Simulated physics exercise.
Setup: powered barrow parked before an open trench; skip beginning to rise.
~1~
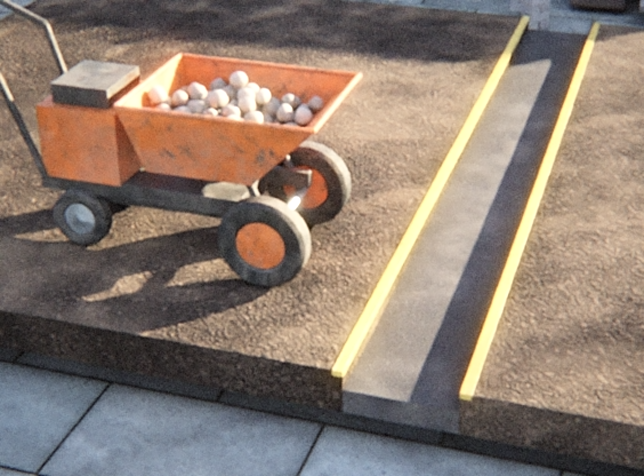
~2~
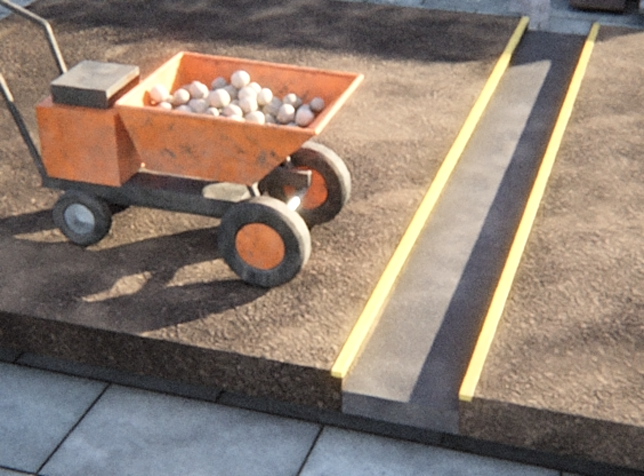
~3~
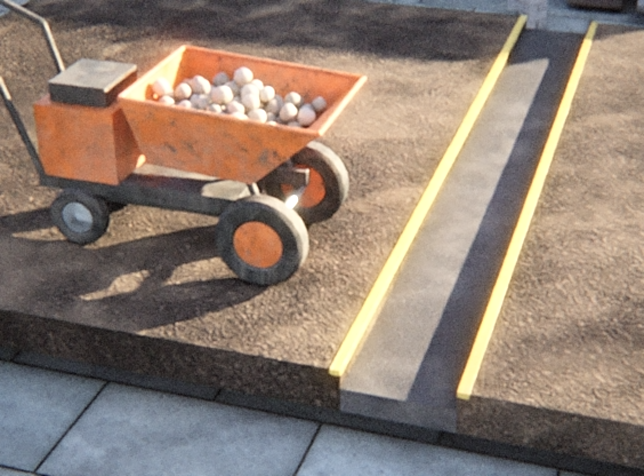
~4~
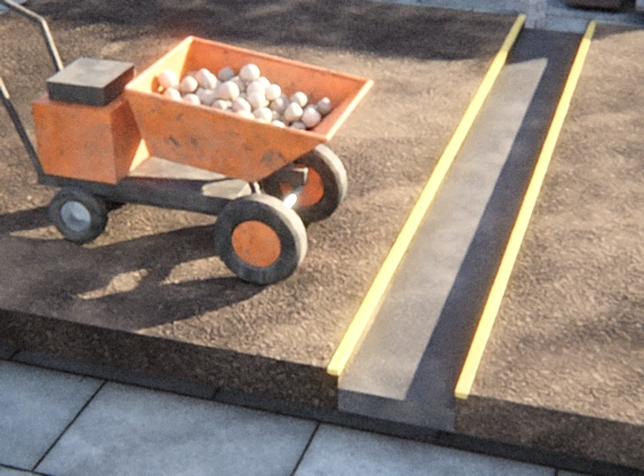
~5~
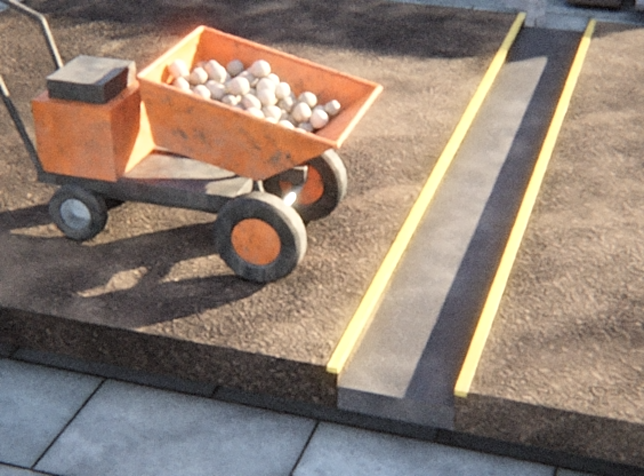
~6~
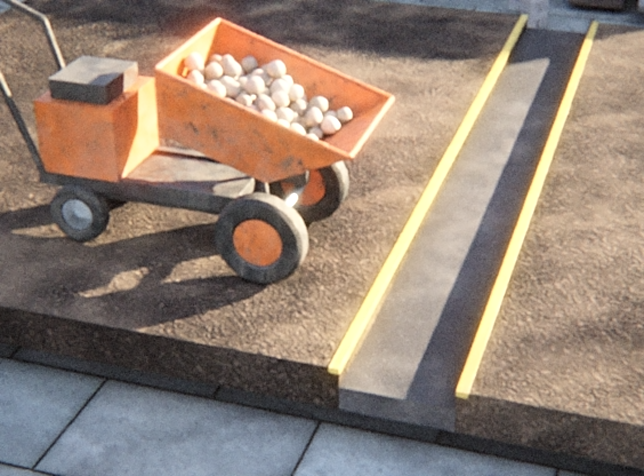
Beside a shallow trench edged with yellow strips, an orange barrow loaded with round, pale pebbles stood still while its skip slowly rose at the back and tilted toward the right.
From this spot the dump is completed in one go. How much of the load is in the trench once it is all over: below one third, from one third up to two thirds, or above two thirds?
By the look of it, the trench catches a larger share, above two-thirds.
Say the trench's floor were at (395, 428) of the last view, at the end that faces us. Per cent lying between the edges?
Around 100 per cent.
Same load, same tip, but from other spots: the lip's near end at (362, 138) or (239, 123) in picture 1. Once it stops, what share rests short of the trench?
About 0 % and about 30 %.
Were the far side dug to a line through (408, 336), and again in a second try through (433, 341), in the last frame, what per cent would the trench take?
You'd get 20 in a hundred the first time and 50 in a hundred the second.
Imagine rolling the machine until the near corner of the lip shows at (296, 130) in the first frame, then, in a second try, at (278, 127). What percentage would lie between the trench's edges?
80 % then 80 %.
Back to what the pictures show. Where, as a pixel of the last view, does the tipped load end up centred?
I'd place the middle at about (454, 279).
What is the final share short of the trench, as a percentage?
Result: Close to 0 %.
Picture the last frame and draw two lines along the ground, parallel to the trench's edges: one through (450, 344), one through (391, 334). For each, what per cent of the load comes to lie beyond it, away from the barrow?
Respectively 20 and 70 %.
Soon, skip tipped steeply; all in the skip.
A while on, skip tipped right over; about two thirds in the skip; about a quarter in or heaped over the trench; a stray few beyond it; a stray few falling.
Towards the end, skip tipped right over; about a quarter in the skip; most in or heaped over the trench; a small part beyond it.
Finally, skip tipped right over; about a quarter in the skip; most in or heaped over the trench; a small part beyond it.
